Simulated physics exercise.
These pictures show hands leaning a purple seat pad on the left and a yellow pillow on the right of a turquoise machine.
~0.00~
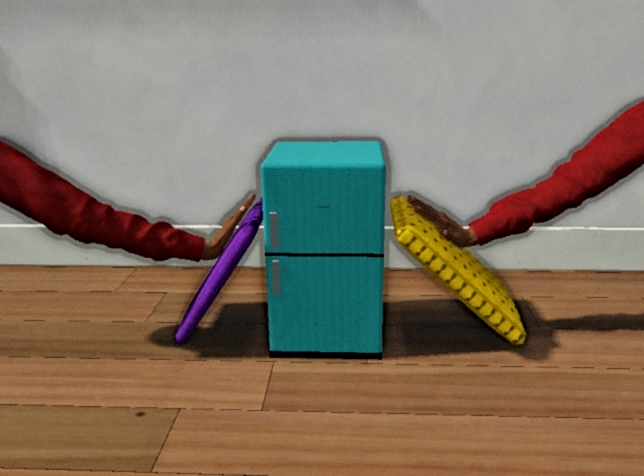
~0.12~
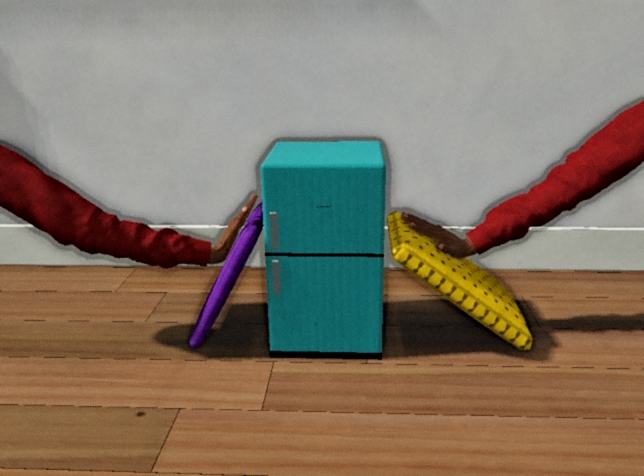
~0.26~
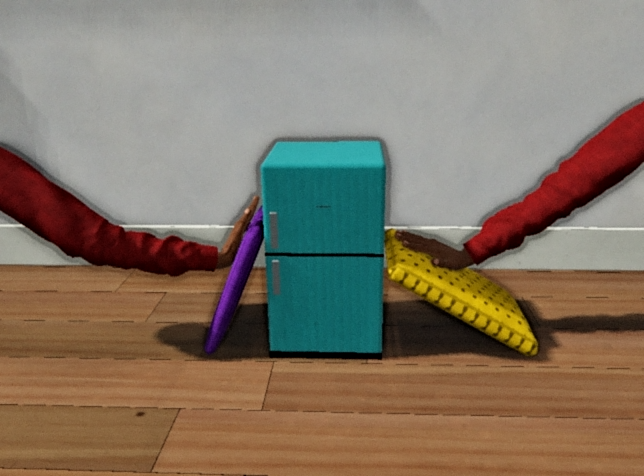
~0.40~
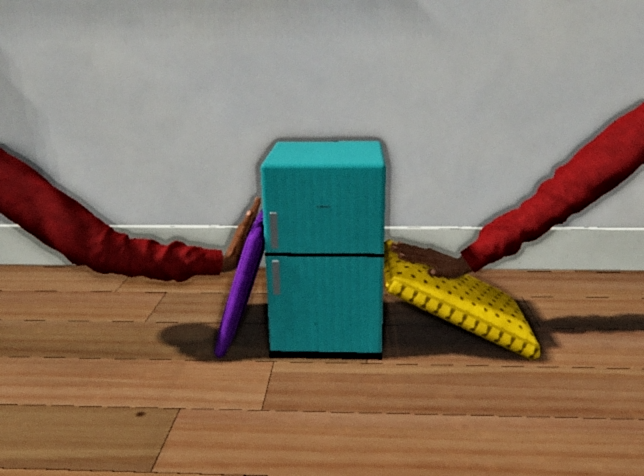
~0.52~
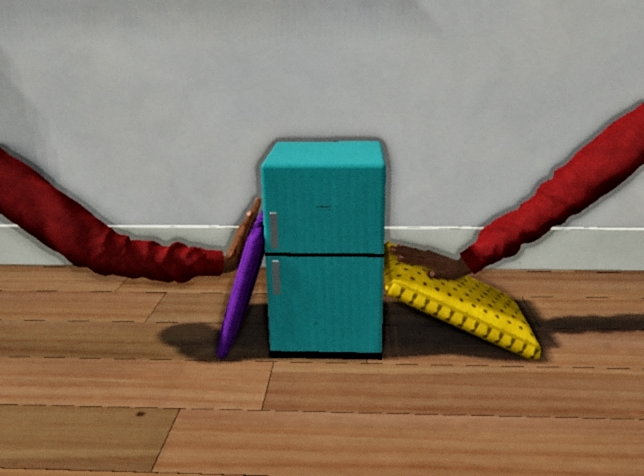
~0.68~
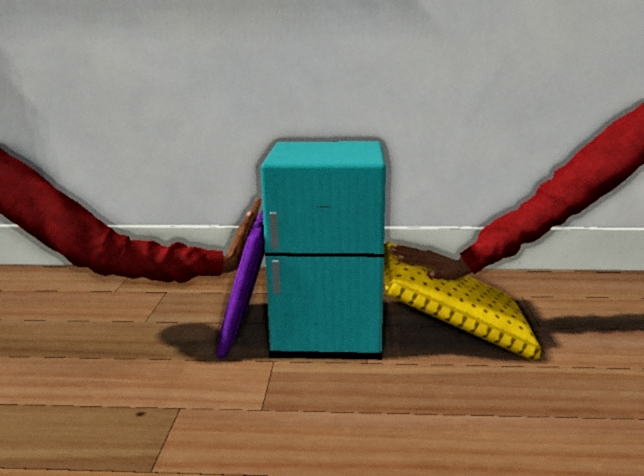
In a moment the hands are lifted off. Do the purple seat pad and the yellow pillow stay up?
The purple seat pad keeps leaning, the yellow pillow slumps to the floor.
After 0.90 s, seat pad leaning near (249, 274); pillow flat on the floor near (460, 316).
After 1.12 s, seat pad leaning near (249, 274); pillow flat on the floor near (459, 320).
At rest, seat pad leaning near (249, 274); pillow flat on the floor near (460, 321). The purple seat pad holds its lean and the yellow pillow slides down flat.
